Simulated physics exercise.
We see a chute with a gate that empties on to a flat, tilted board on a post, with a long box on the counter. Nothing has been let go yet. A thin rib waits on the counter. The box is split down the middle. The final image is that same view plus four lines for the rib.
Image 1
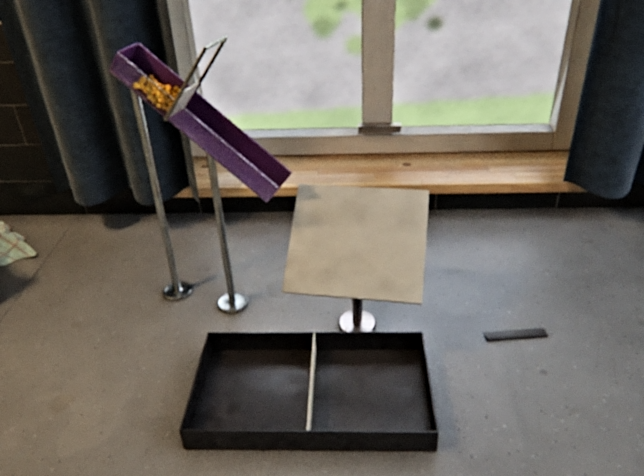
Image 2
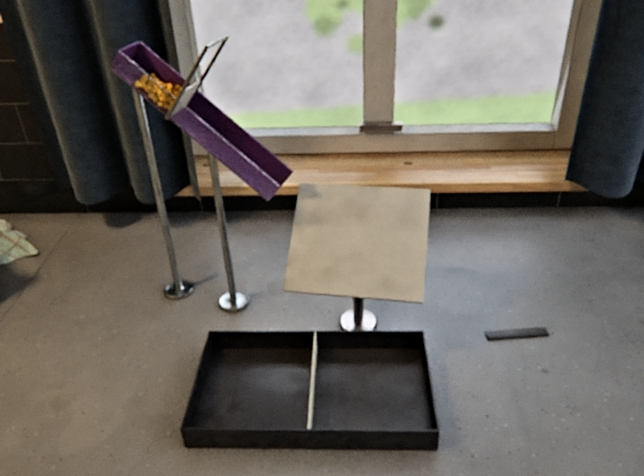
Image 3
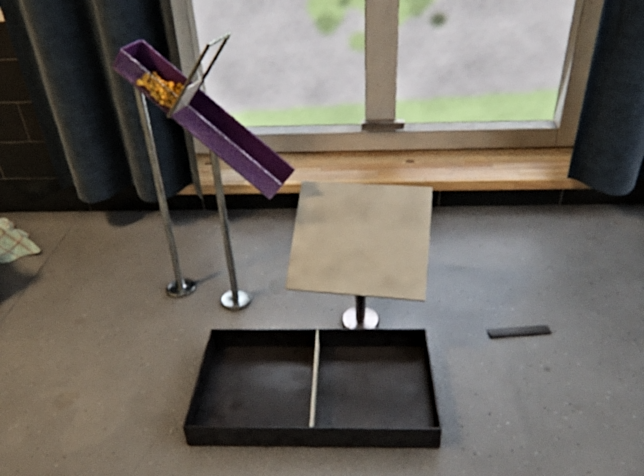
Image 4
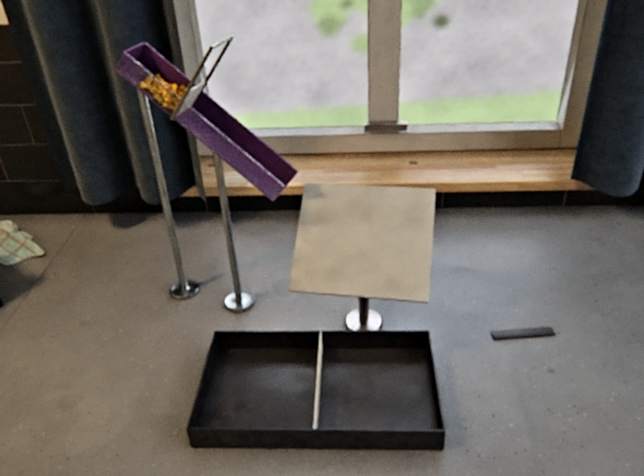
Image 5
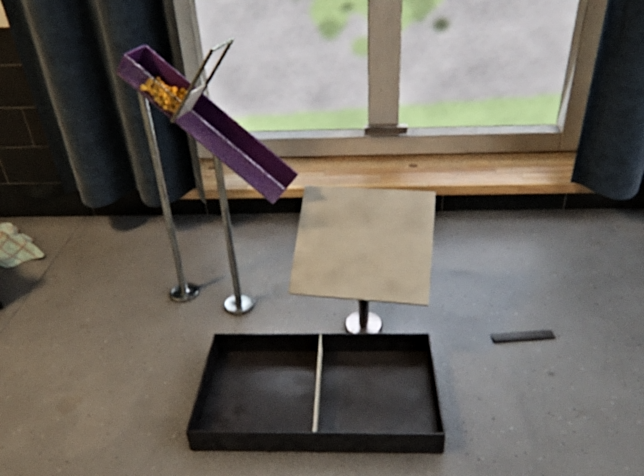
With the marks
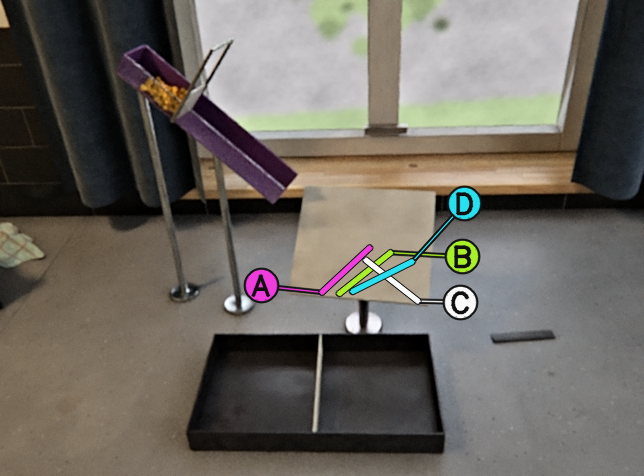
Purple chute holding orange pieces behind a gate, standing motionless beside a tilted board and a divided black box on the floor.
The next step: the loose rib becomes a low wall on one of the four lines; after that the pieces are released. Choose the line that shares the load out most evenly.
Best: B.
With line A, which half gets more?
Left.
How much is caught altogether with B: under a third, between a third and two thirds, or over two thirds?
Line B gives over two thirds.
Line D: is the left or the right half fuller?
More lands on the right.
On the marked copy, line A from (369, 247) to (321, 292); line B from (390, 252) to (339, 293); line C from (365, 260) to (417, 301); line D from (412, 261) to (352, 291).
Choosing A, of what is caught, most in the left half, a small part in the right.
Choosing B, of what is caught, about half in the left half, about half in the right.
Choosing C, of what is caught, a stray few in the left half, nearly all in the right.
Choosing D, of what is caught, a stray few in the left half, nearly all in the right.
